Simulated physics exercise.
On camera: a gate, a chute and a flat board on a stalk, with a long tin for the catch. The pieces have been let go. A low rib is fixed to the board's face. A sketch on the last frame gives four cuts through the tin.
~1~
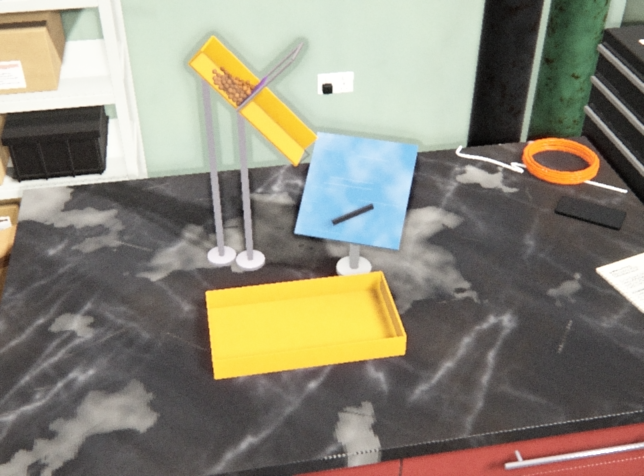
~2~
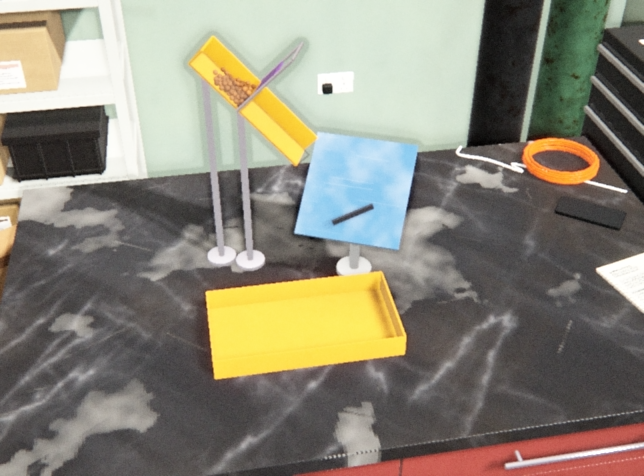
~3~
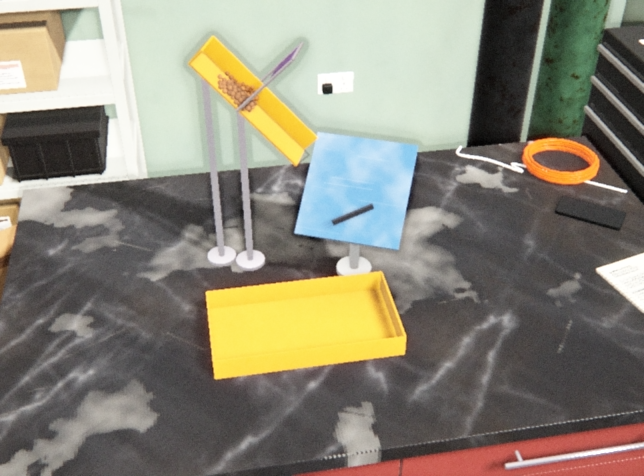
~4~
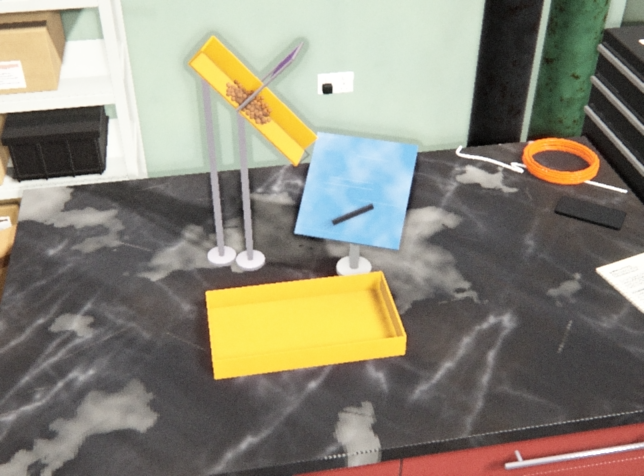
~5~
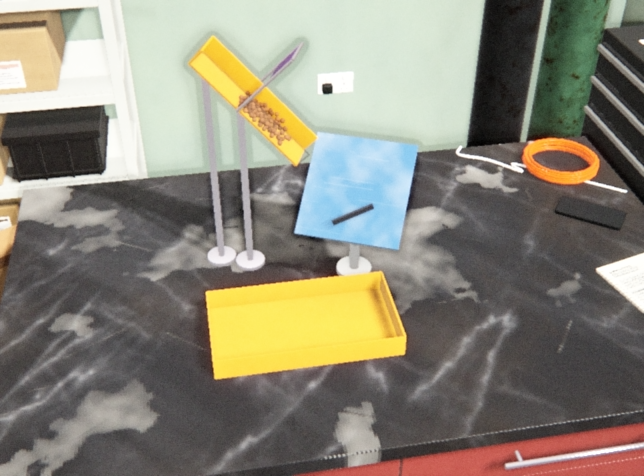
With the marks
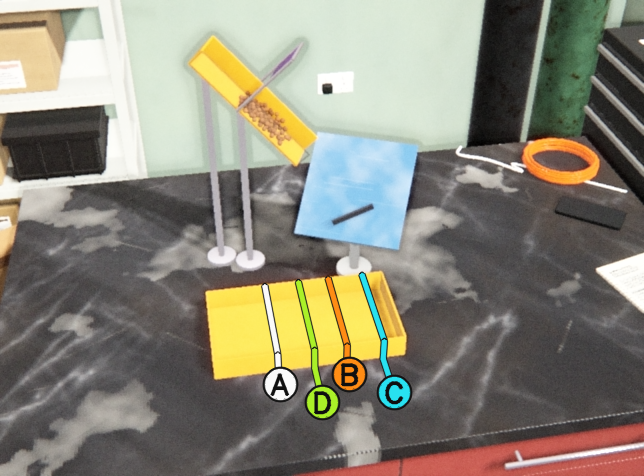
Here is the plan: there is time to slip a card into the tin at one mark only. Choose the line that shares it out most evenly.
D works best here.
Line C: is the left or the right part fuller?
The left side.
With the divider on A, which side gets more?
More lands on the right.
On the marked copy, line A crosses the front rim at (277, 353); line B crosses the front rim at (347, 344); line C crosses the front rim at (384, 340); line D crosses the front rim at (314, 349).
With A, of what is caught, a small part on the left of the divider, nearly all on the right.
With B, of what is caught, most on the left of the divider, a small part on the right.
With C, of what is caught, nearly all on the left of the divider, a small part on the right.
With D, of what is caught, about half on the left of the divider, about half on the right.
